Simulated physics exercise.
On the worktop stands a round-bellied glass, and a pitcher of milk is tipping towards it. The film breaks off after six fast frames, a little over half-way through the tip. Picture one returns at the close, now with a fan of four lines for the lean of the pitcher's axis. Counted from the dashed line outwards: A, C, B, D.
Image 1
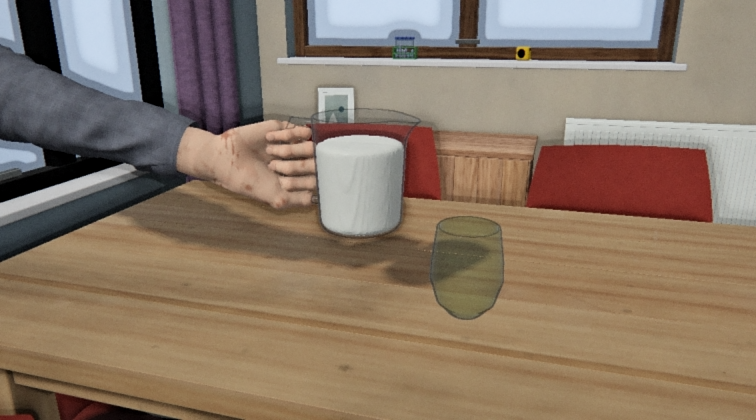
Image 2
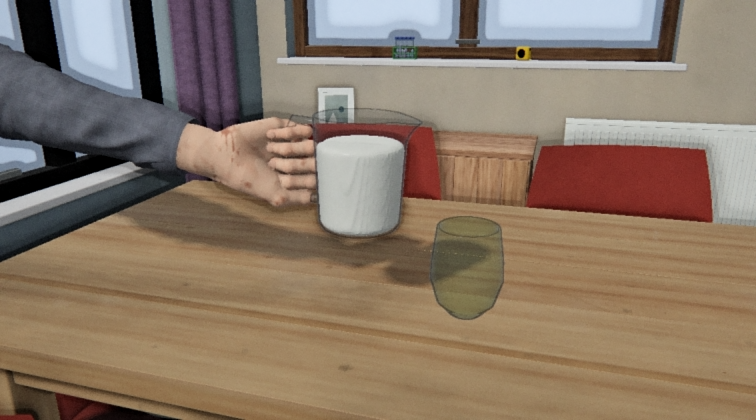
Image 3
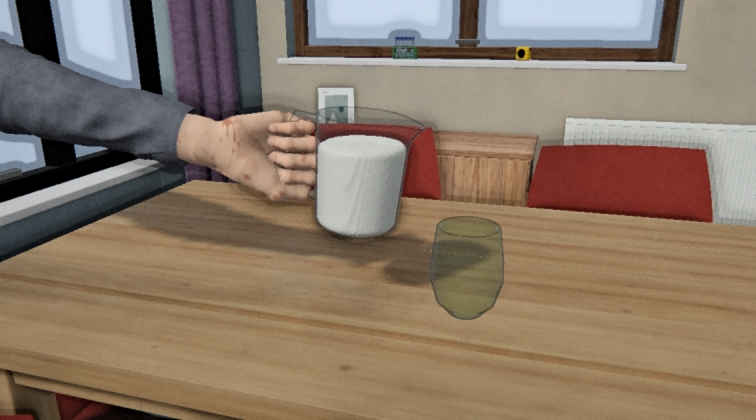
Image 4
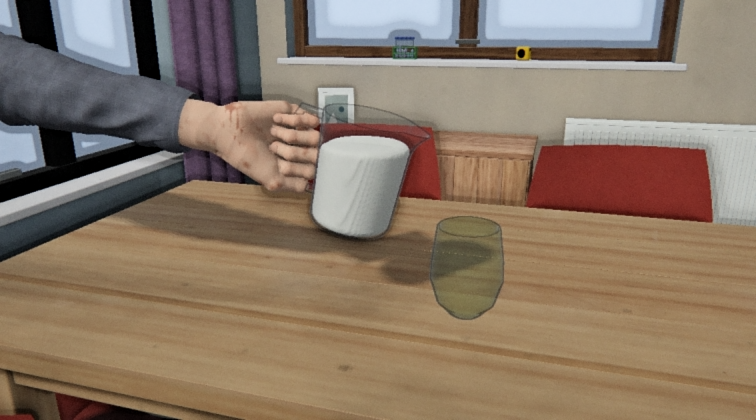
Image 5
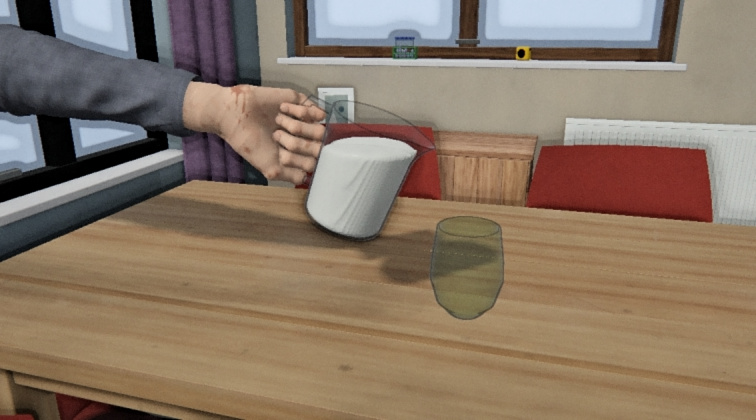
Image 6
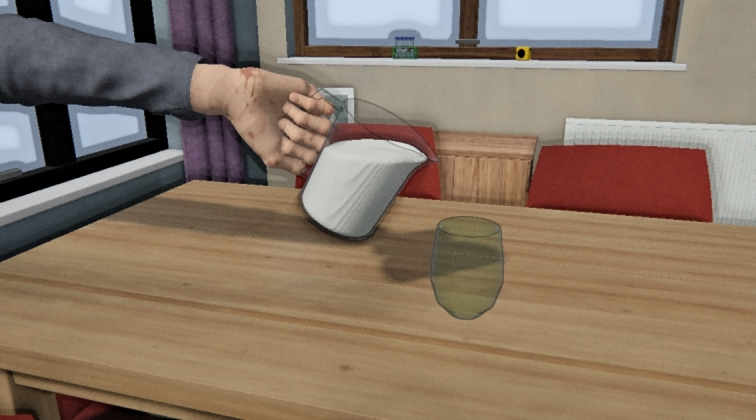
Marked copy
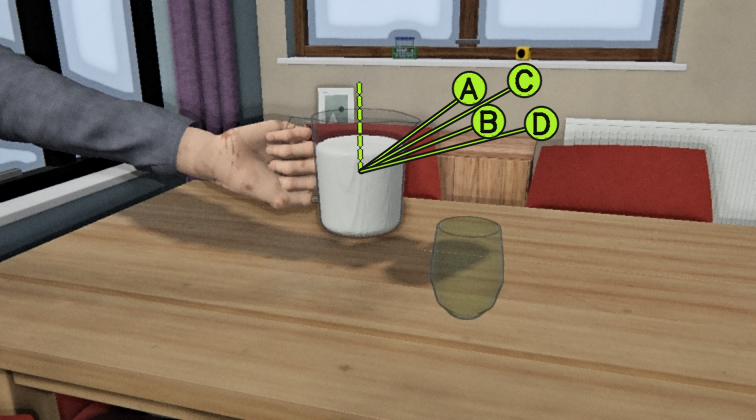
At the start, a hand at the left holds a clear pitcher of milk upright above a wooden table, near a round-bellied glass. The pitcher stays nearly still, then the hand tilts it steadily to the right, and by the end it leans clearly with the milk still inside.
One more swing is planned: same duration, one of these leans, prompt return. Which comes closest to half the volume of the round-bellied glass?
Best: C.
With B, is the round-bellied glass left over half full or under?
Over half.
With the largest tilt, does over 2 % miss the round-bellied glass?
Yes.
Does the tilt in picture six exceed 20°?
Yes, it does.
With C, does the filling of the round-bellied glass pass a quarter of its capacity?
Yes, it does.
On the marked copy, A at (457, 100); B at (471, 127); C at (510, 88); D at (525, 129).
With A, the round-bellied glass ends with about 34 % of what it can hold.
With B, the round-bellied glass ends with about 67 % of what it can hold.
With C, the round-bellied glass ends with about 50 % of what it can hold.
With D, the round-bellied glass ends with about 73 % of what it can hold; 10 % of the milk is spilt.
